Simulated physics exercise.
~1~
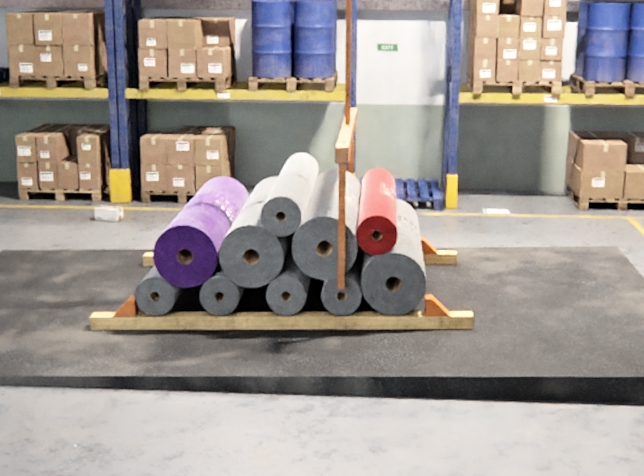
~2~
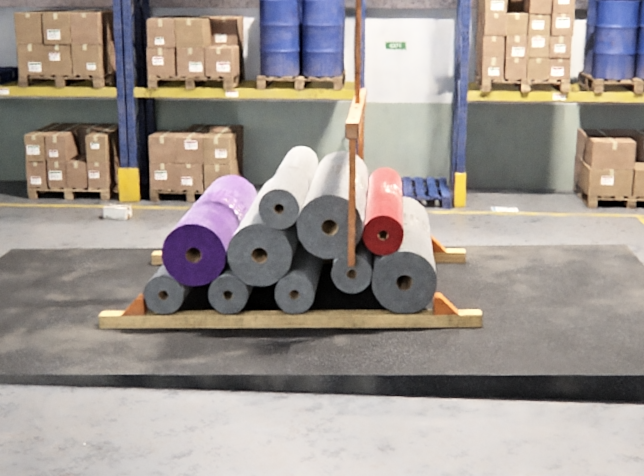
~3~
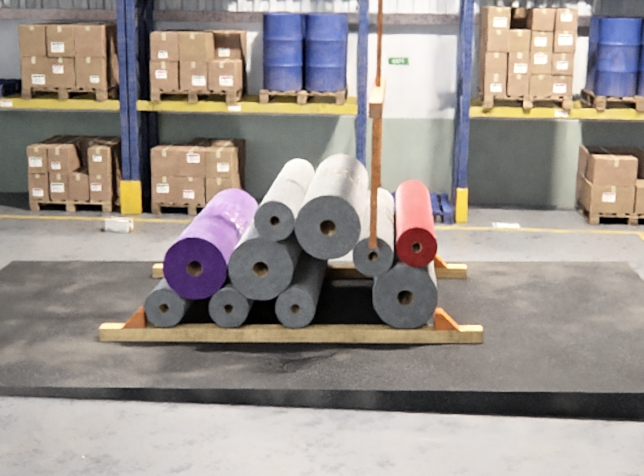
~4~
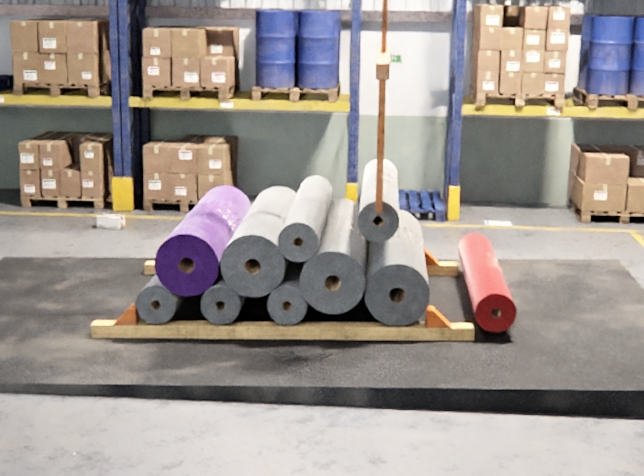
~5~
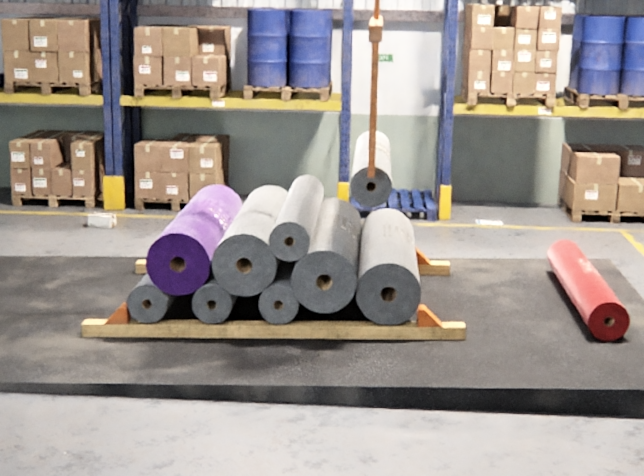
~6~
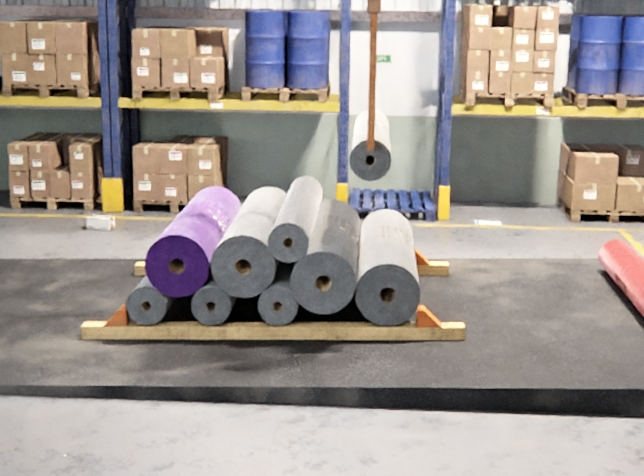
At the start, a stack of grey rolls with one purple and one red roll rests on a wooden frame on a dark pad in a warehouse, with an orange beam hanging before it. The beam rises, drawing a grey roll up from the bottom row on the right. As that roll climbs through the stack, the red roll is pushed up and to the right, then drops off the right end. It rolls away across the pad while neighbouring grey rolls settle into the gap. Finally, the lifted roll hangs clear above the stack, the purple roll remains in place at the left, and the red roll lies partly out of view at the far right.
